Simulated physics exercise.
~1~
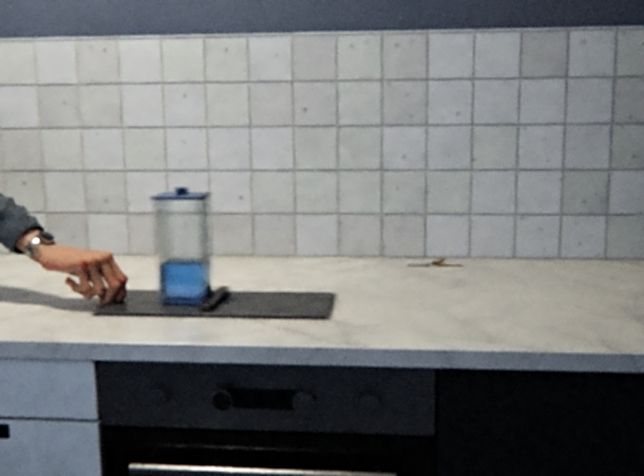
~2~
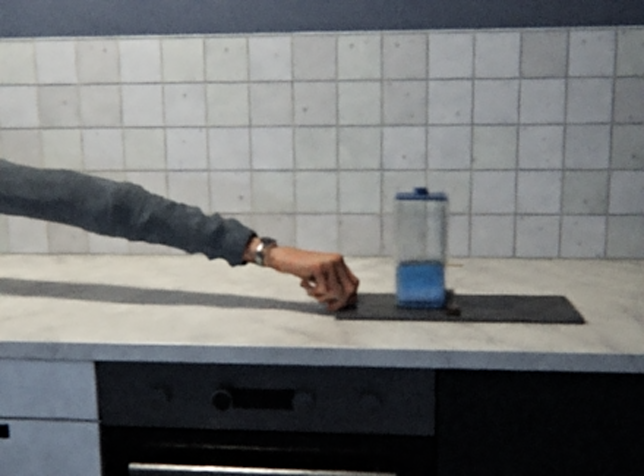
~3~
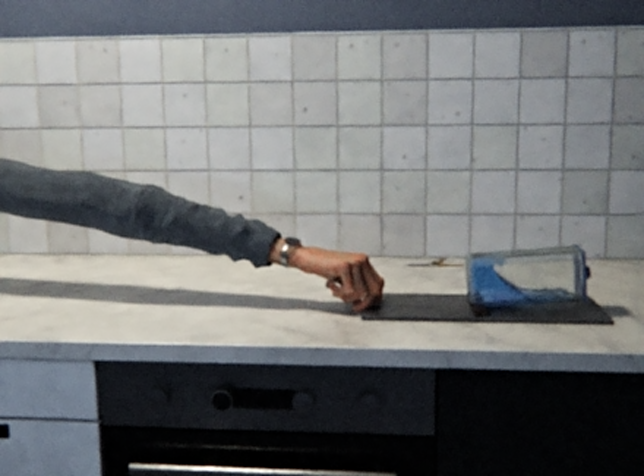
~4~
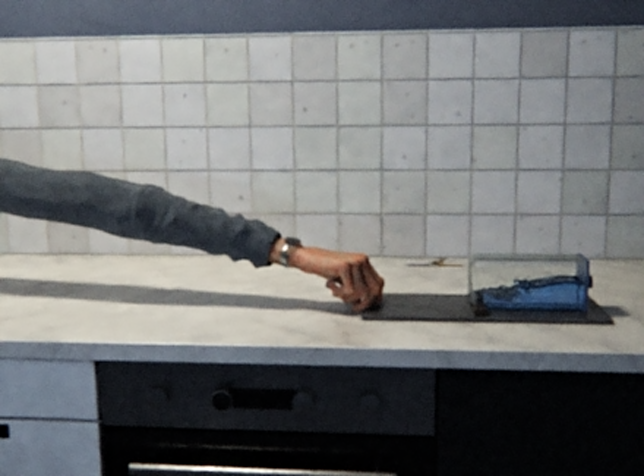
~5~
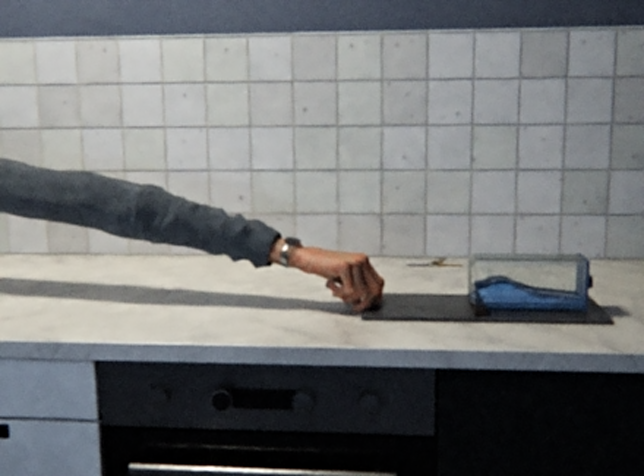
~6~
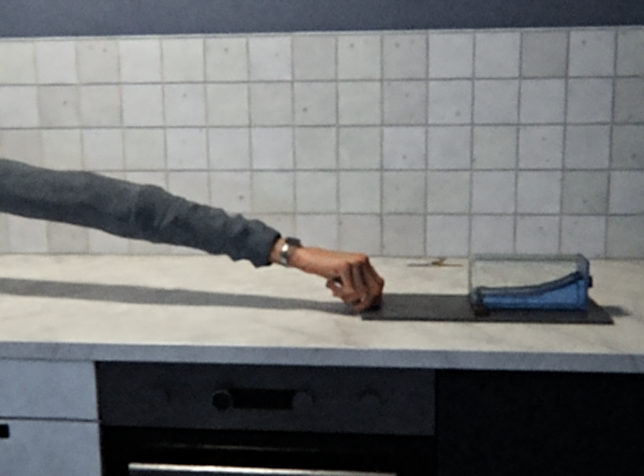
On a kitchen counter, a hand slid a dark board to the right with a clear square bottle of blue liquid standing on it, until the board stopped and the bottle toppled to the right, ending on its side with the liquid sloshing inside.
